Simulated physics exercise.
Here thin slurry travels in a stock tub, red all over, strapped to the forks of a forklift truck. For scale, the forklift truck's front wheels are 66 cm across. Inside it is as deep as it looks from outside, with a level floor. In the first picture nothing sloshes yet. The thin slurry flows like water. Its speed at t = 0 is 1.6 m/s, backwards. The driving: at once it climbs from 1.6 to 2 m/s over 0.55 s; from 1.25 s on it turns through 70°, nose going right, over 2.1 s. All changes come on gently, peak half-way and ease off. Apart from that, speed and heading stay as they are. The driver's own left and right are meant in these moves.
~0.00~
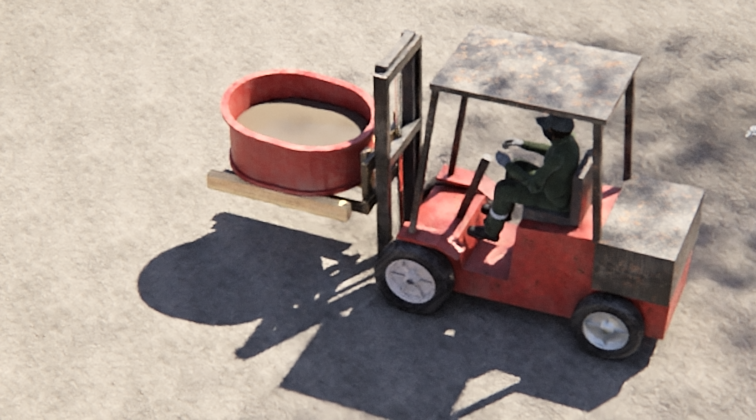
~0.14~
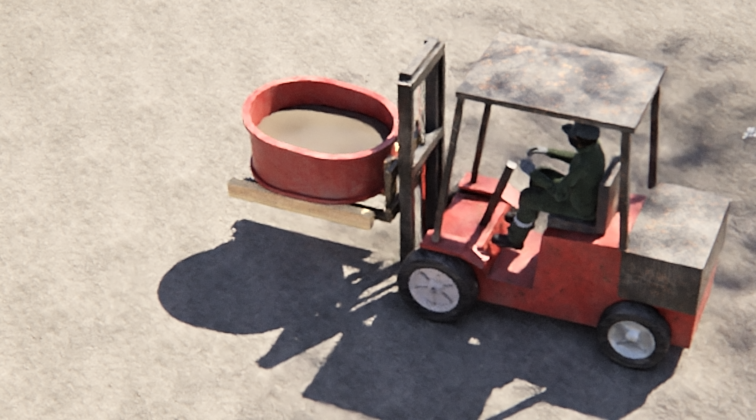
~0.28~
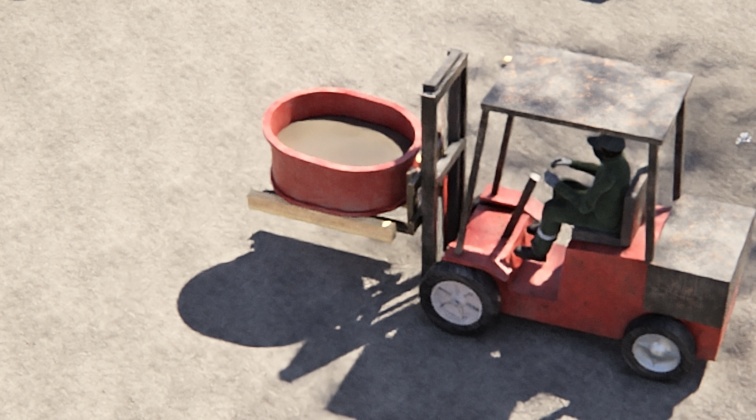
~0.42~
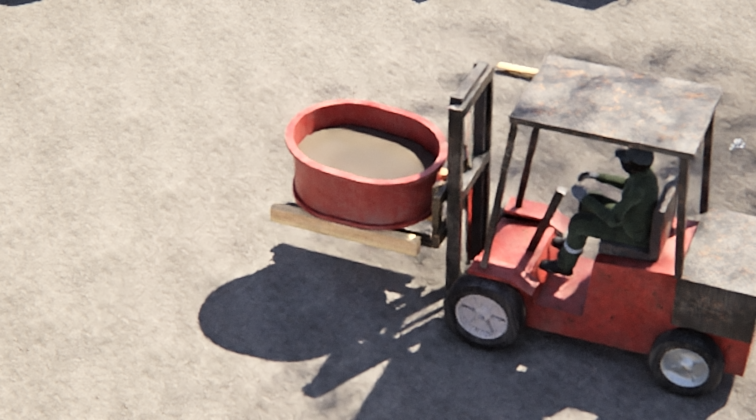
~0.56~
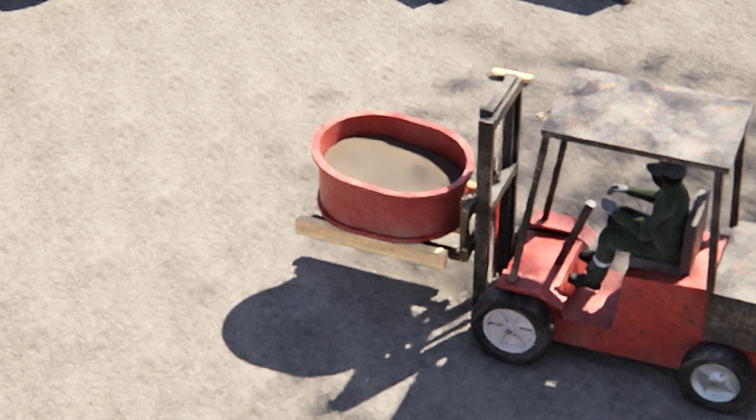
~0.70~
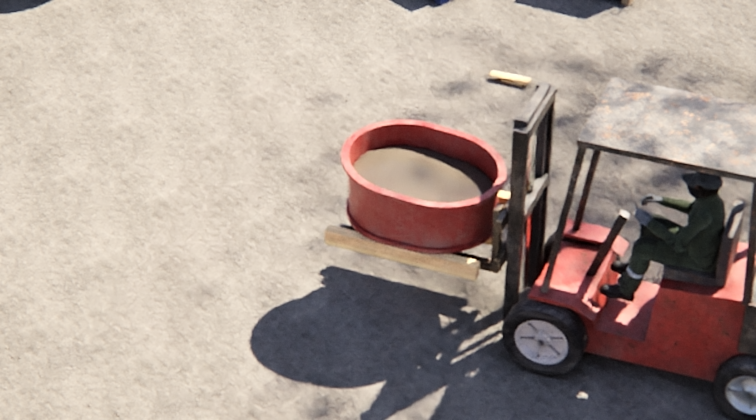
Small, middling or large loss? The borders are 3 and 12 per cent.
The loss is middling.
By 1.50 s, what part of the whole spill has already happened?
About 0 per cent.
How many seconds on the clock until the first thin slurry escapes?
Near 2.8 s.
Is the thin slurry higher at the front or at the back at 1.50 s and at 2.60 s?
At the back, then the front.
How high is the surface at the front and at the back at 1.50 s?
About 18 cm in front and 30 cm behind.
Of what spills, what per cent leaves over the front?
Some 10 per cent of it.
By 1.50 s front 18 cm, middle 24 cm, back 29 cm above the floor; no loss so far.
By 2.60 s front 42 cm, middle 28 cm, back 9 cm above the floor; no loss so far.
By 3.90 s front 22 cm, middle 22 cm, back 20 cm above the floor; the loss stands at 8 per cent, over the far side.
By 6.34 s the loss stands at 8 per cent, over the far side, 19 of 235 litres.
